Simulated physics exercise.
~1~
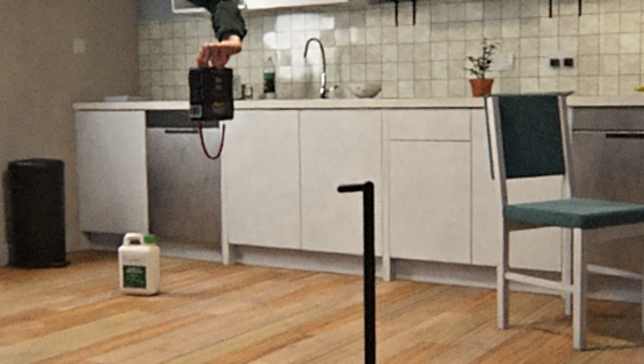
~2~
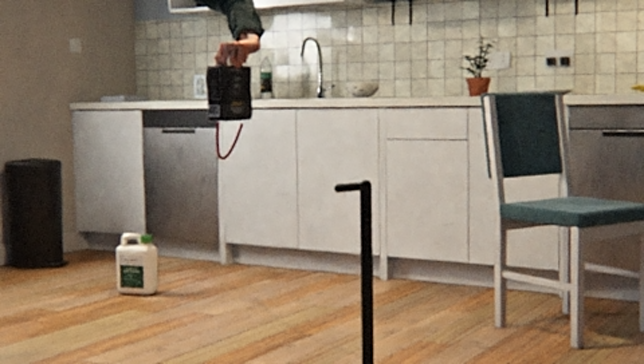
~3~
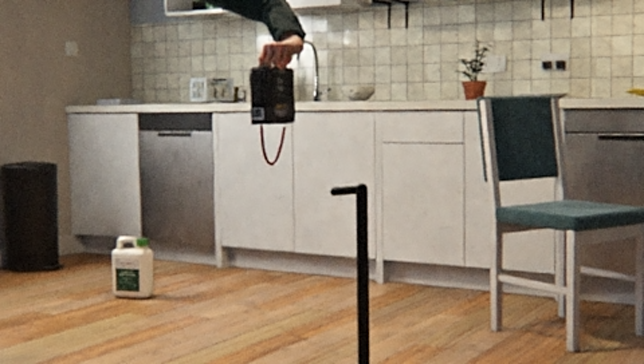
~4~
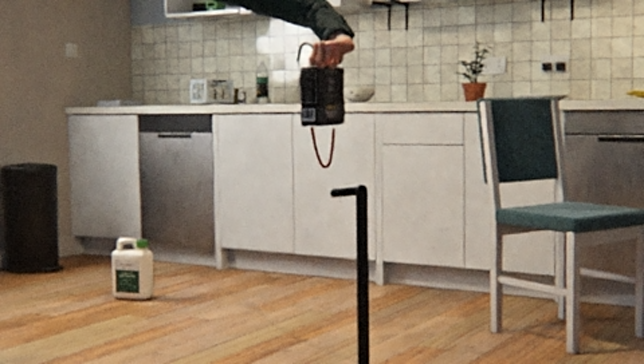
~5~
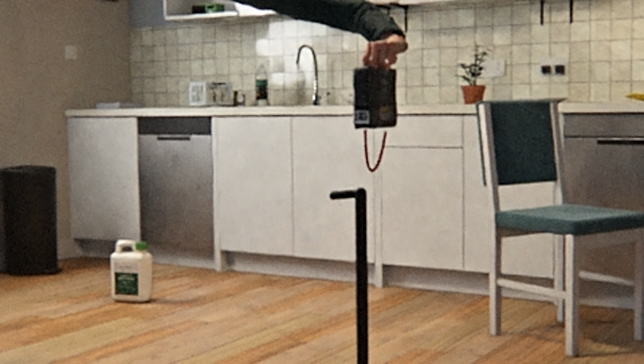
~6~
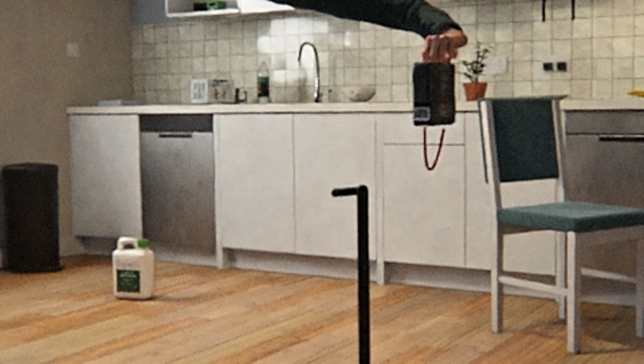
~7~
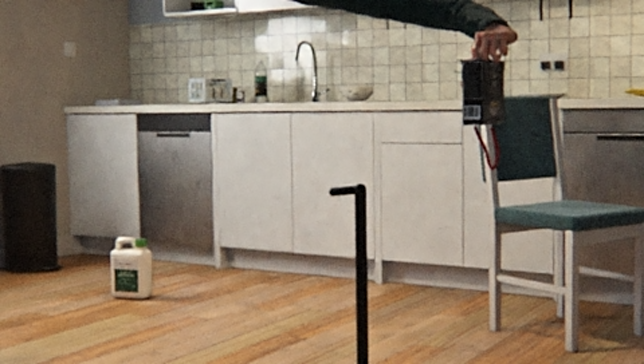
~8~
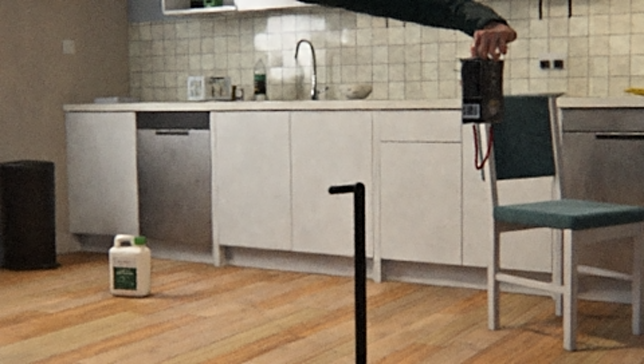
A black pouch with a thin red loop hanging beneath it was carried by a hand from left to right across a kitchen, passing above a black post with a sideways hook without catching, and ended up held still beside the chair's backrest.
